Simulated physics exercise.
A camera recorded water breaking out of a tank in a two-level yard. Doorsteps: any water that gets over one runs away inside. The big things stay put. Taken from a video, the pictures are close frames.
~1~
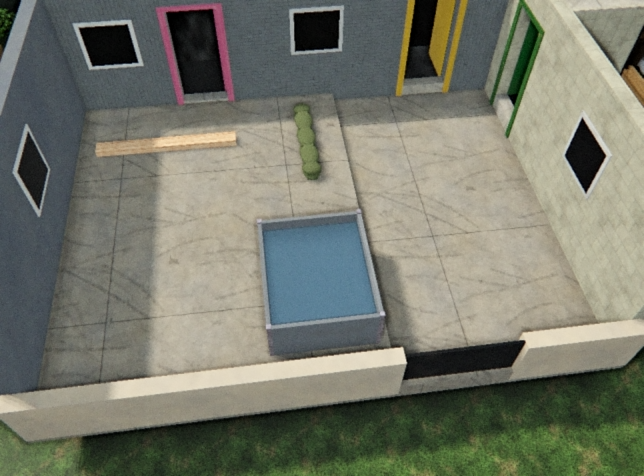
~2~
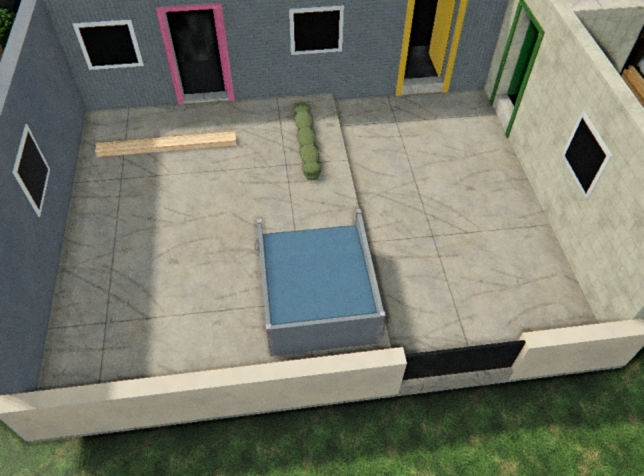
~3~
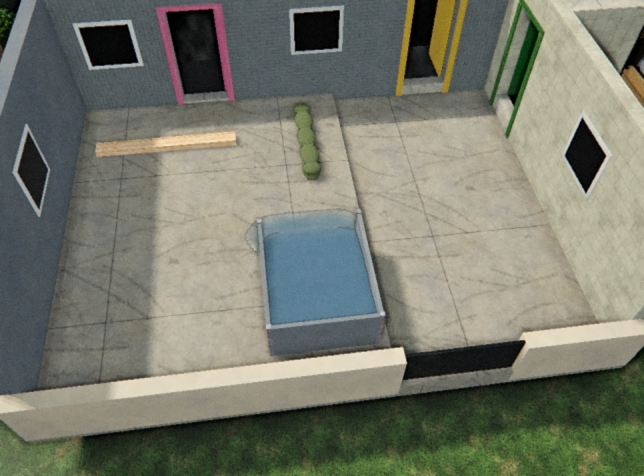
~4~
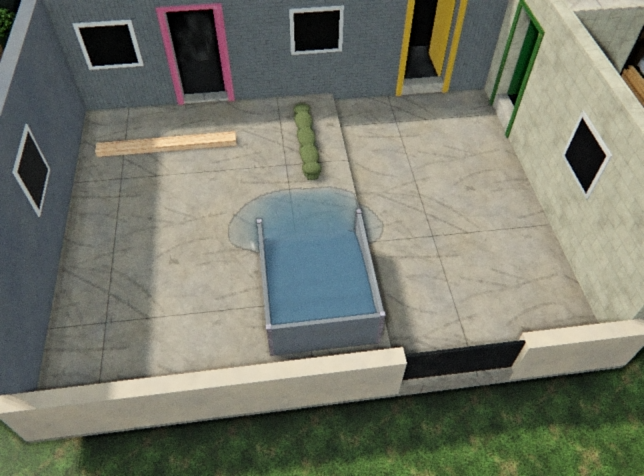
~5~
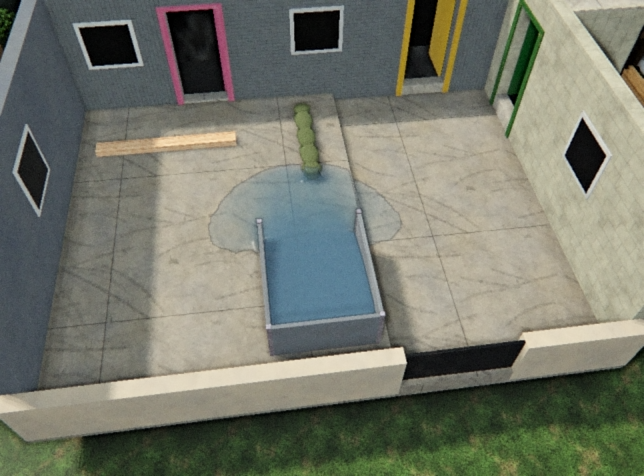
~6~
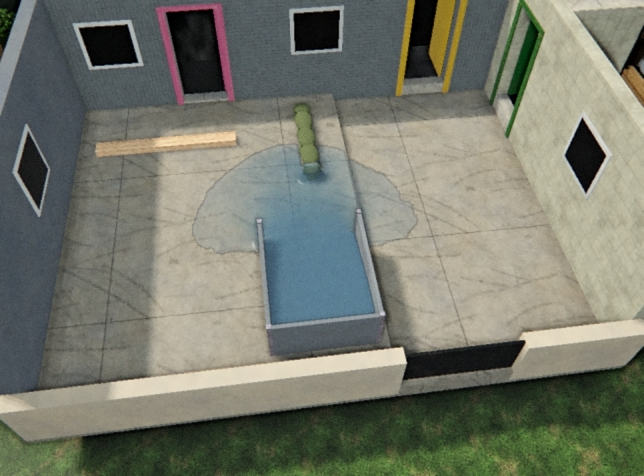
We see a walled yard with a blue-water tank, a wooden plank and a green hedge; the tank's far side opens, and water pours out, fanning across the paving and reaching around the hedge's near end.
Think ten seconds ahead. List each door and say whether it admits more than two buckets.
Pink door - admits more than two; green door - admits no more than two; yellow door - admits no more than two.
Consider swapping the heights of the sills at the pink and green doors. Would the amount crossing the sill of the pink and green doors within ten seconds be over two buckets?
In my view pink remains within bounds while green exceeds the threshold.
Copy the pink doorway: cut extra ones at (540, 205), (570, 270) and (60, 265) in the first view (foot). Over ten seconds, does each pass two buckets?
Taken in sequence, they go: Not exceeded, not exceeded, not exceeded.
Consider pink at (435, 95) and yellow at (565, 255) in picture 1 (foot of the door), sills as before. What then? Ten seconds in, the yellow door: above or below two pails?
Yellow: Falls short.
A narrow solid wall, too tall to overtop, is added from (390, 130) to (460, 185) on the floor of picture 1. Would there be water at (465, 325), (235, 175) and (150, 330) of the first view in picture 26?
Lab note - point 1: Parched; point 2: Inundated; point 3: Parched.
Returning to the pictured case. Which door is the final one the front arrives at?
My answer is the green door.
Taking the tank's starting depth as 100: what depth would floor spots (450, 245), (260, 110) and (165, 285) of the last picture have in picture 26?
Respectively 0, 20 and 0 per cent.
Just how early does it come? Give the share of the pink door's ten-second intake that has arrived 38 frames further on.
It should be near 95 percent of the ten-second total.
A moment on, water covers 30 % of the floor; the pink door not reached, the green door not reached, the yellow door not reached.
Next, water covers 40 % of the floor; the pink door under two buckets in, the green door not reached, the yellow door wet at the sill, nothing in.
Then, water covers 45 % of the floor; the pink door far over two buckets in, the green door wet at the sill, nothing in, the yellow door wet at the sill, nothing in.
Later, water covers 70 % of the floor; the pink door far over two buckets in, the green door wet at the sill, nothing in, the yellow door wet at the sill, nothing in.
In the end, water covers 90 % of the floor; the pink door far over two buckets in, the green door wet at the sill, nothing in, the yellow door wet at the sill, nothing in.
